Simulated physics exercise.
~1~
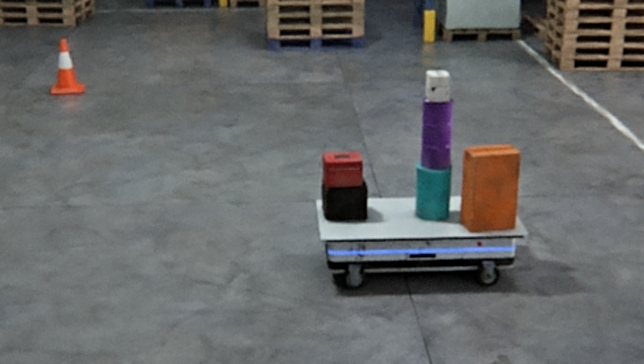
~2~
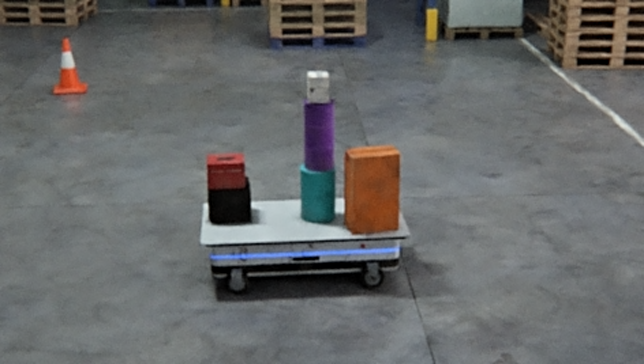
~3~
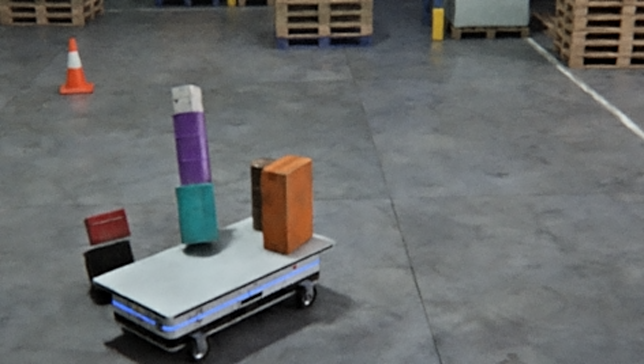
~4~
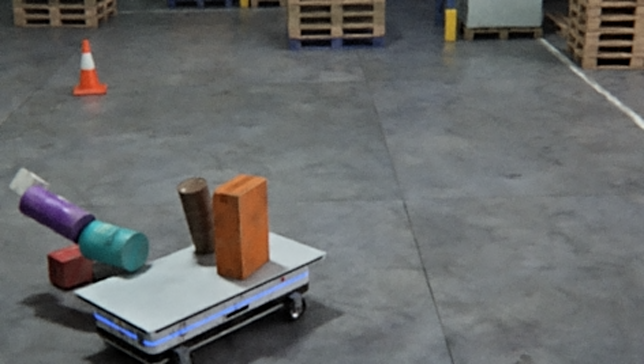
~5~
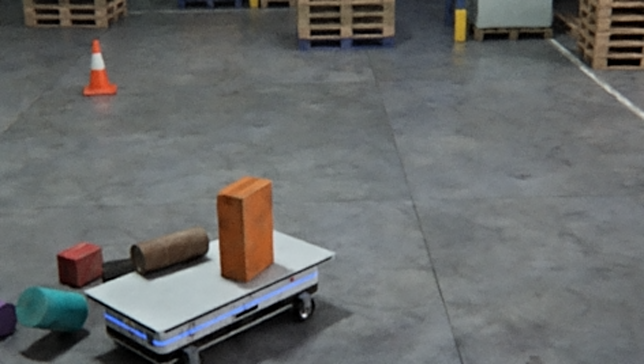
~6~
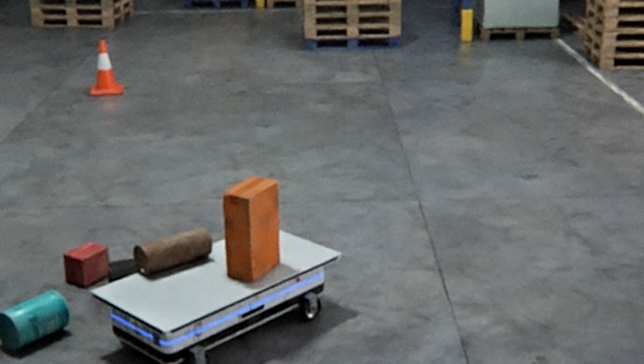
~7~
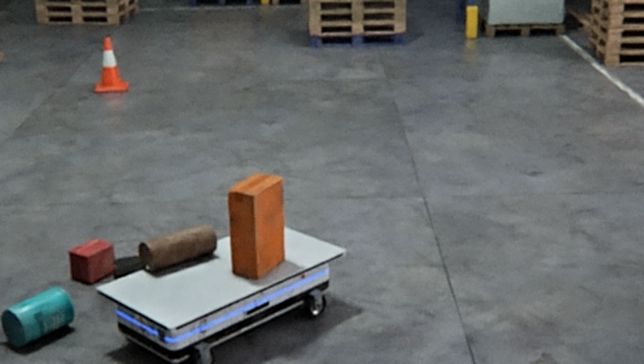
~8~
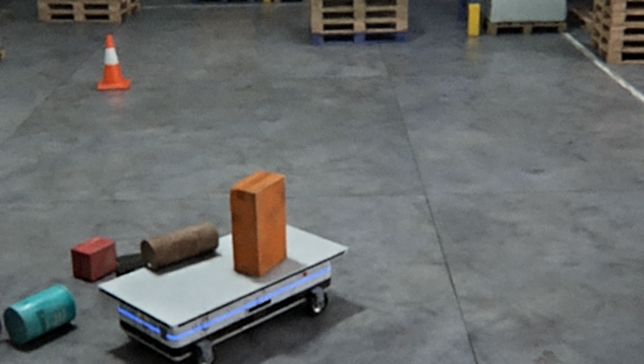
A low robot cart carrying a stack of objects rolled left across a warehouse floor, swung round and stopped, spilling the red and black boxes and then the turquoise, purple and white stack, while a brown cylinder toppled on deck beside the still-standing orange box.
